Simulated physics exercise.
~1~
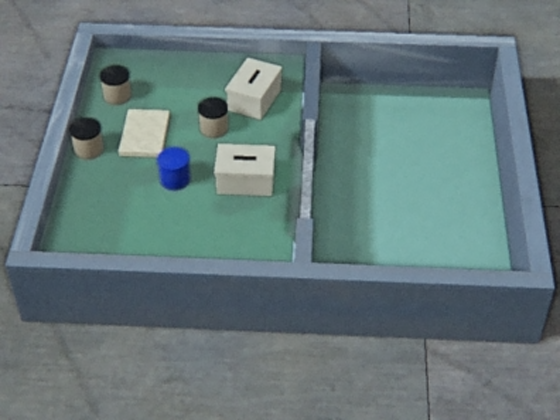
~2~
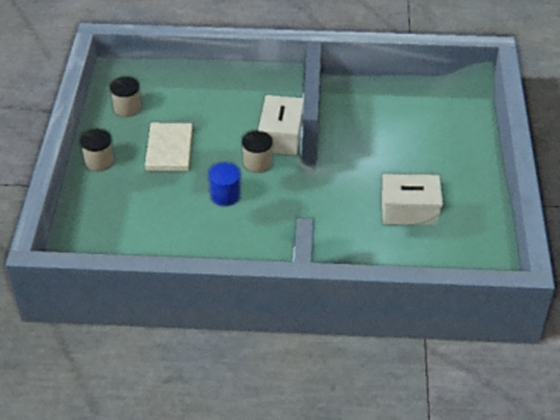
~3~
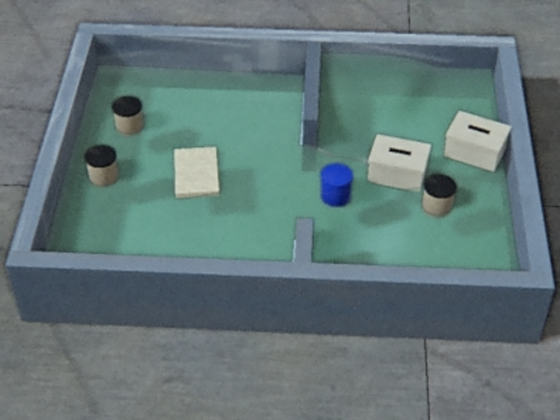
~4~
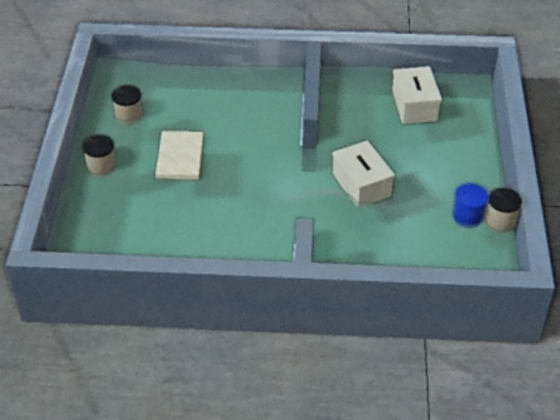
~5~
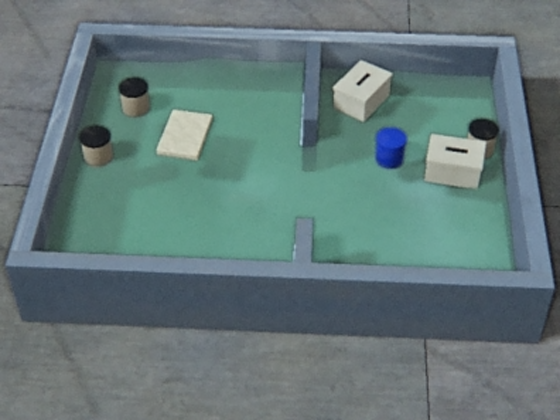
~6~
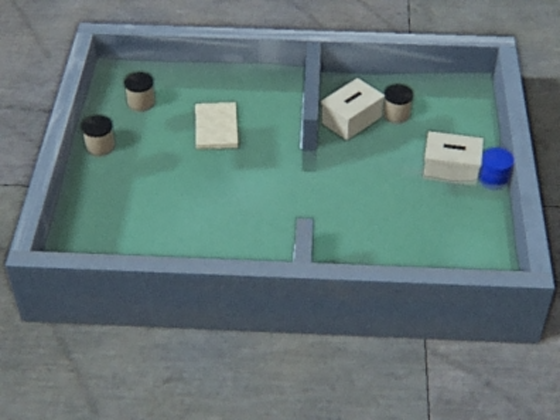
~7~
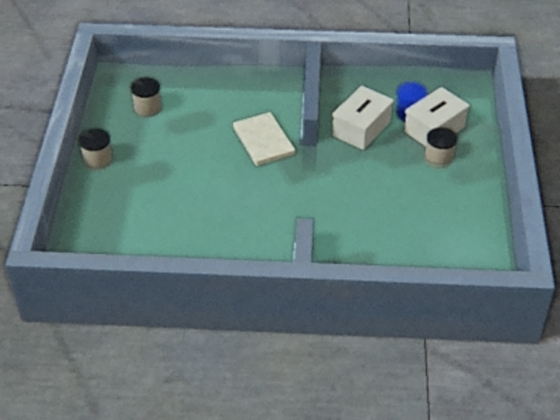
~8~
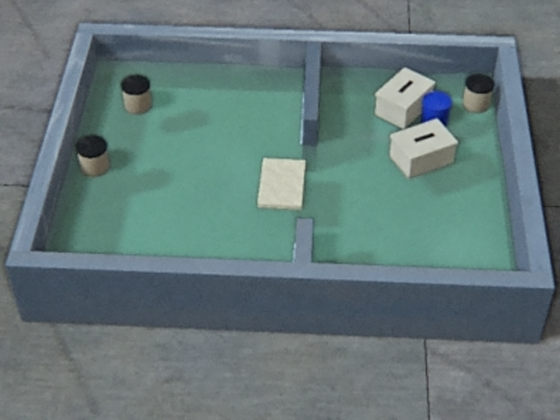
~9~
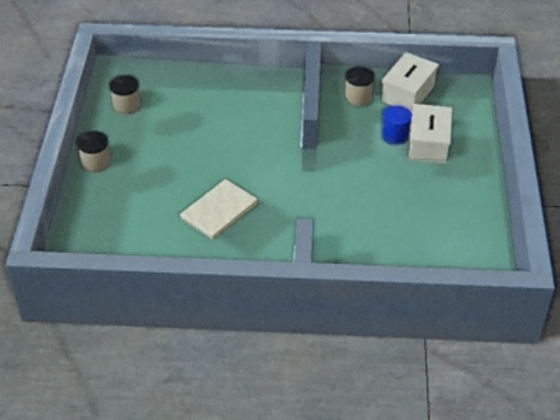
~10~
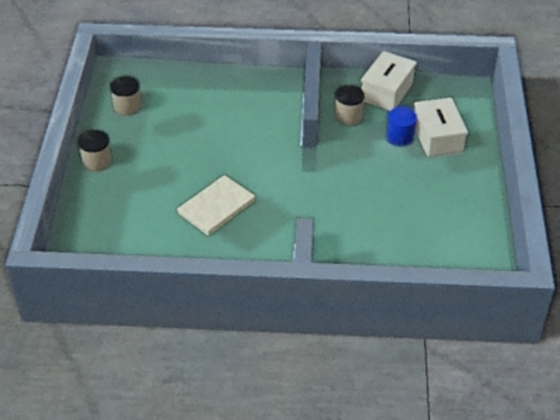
A grey basin with greenish water stands on a grey tiled floor, seen from above at an angle, with a divider across its middle. On the left float a blue pail, three tan pails with black tops, two slotted cream boxes and a flat cream block. A gap opens in the divider, and one box drifts right, followed by the other box, the blue pail and a black-topped pail. They circle and bunch up on the right, while the flat block nears the gap, then drifts back left. At the end everything still floats, with three things left of the divider.
